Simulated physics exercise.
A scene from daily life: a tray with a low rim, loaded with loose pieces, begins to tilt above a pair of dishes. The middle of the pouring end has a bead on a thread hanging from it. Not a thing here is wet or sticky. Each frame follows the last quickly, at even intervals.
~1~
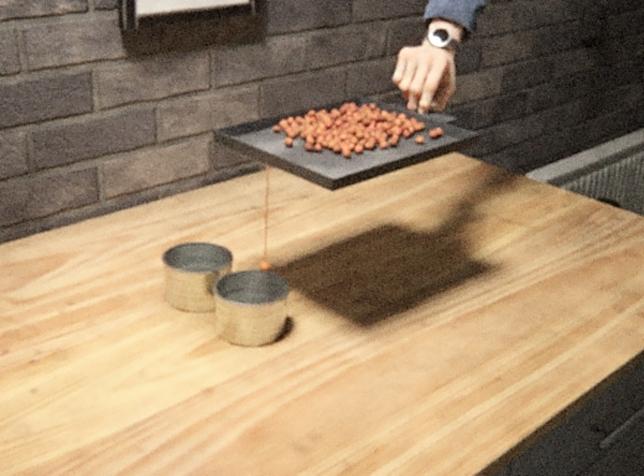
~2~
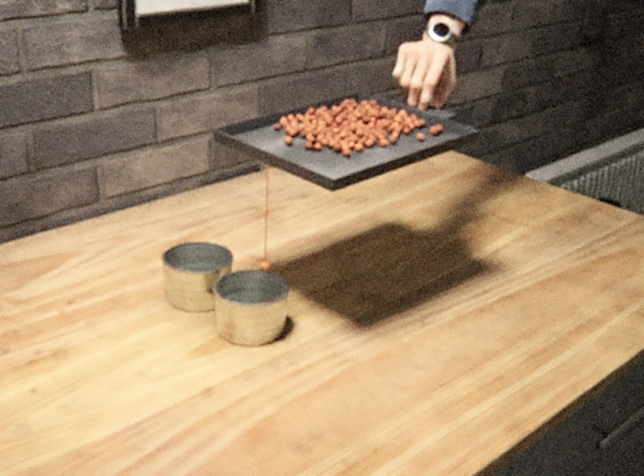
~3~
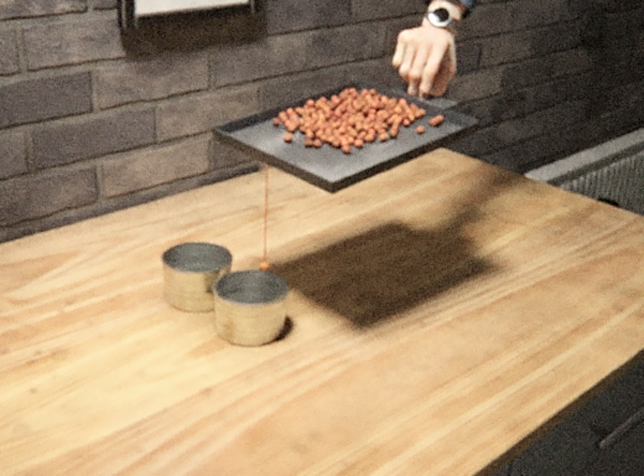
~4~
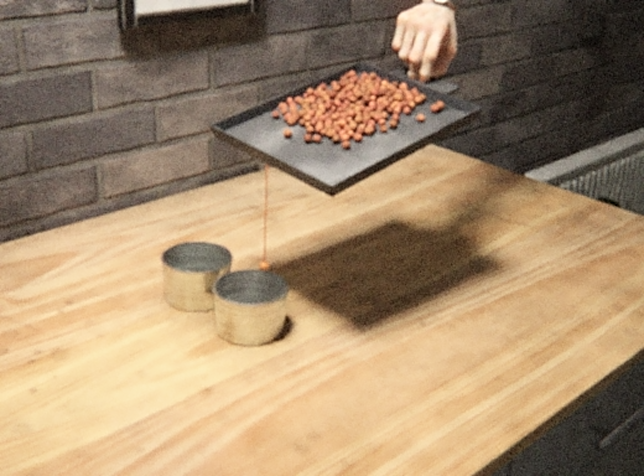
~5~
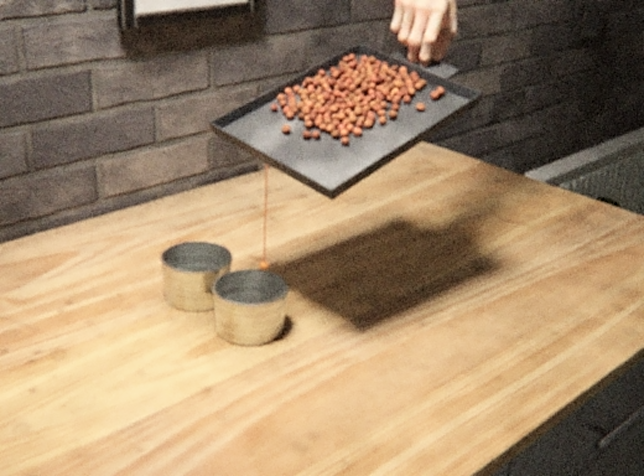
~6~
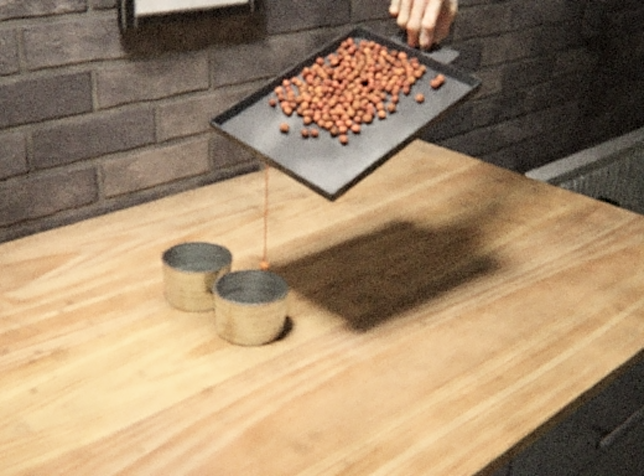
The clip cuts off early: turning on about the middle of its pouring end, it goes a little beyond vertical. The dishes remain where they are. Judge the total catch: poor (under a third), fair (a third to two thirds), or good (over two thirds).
The catch is poor.
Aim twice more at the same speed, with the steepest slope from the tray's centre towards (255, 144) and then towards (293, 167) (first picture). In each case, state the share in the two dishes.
Lab note: Case 1 near 60 %, case 2 near 20 %.
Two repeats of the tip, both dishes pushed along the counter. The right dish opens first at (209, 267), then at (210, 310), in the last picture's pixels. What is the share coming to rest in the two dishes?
0 and 10 in a hundred.
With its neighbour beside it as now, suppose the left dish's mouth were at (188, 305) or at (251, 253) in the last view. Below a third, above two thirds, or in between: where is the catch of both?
Try 1 - below one third; try 2 - under a third.
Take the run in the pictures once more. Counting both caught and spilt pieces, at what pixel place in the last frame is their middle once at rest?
Centre at rest, last view: Approx. (278, 366).
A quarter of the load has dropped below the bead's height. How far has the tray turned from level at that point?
It is at around 75 degrees by then.
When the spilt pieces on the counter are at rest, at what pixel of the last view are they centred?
About (275, 378) in the last picture.
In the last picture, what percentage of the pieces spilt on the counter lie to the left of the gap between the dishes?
Share to the left: Near 20 per cent.
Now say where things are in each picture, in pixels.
Corners of the pouring end near (215, 130) and (334, 178), level; middle of the load near (353, 129), clay pellets; left dish near (170, 283); right dish near (223, 316); bead on its thread near (265, 266), in the first frame.
Corners of the pouring end near (215, 129) and (334, 178), level; middle of the load near (353, 126), in the second frame.
Corners of the pouring end near (214, 127) and (333, 181), tipped barely, lowest at the right corner; middle of the load near (353, 119), in the third frame.
Corners of the pouring end near (213, 125) and (332, 185), tipped a little, lowest at the right corner; middle of the load near (353, 108), in the fourth frame.
Corners of the pouring end near (212, 122) and (331, 188), tipped clearly, lowest at the right corner; middle of the load near (352, 97), in the fifth frame.
Corners of the pouring end near (211, 120) and (331, 192), tipped clearly, lowest at the right corner; middle of the load near (351, 88), a little on the move; left dish near (170, 283); right dish near (223, 315), in the sixth frame.
Shortly afterwards, tray tipped steeply; near two thirds on the tray; a little outside both; near a quarter in the air.
Next, tray tipped past a quarter turn; near half on the tray; only a few in the right dish; near half outside both; only a few in the air.
Some moments later, tray tipped past a quarter turn; a little in the right dish; the bulk outside both.
In the end, tray tipped past a quarter turn; a little in the right dish; none at all in the left dish; the bulk outside both.
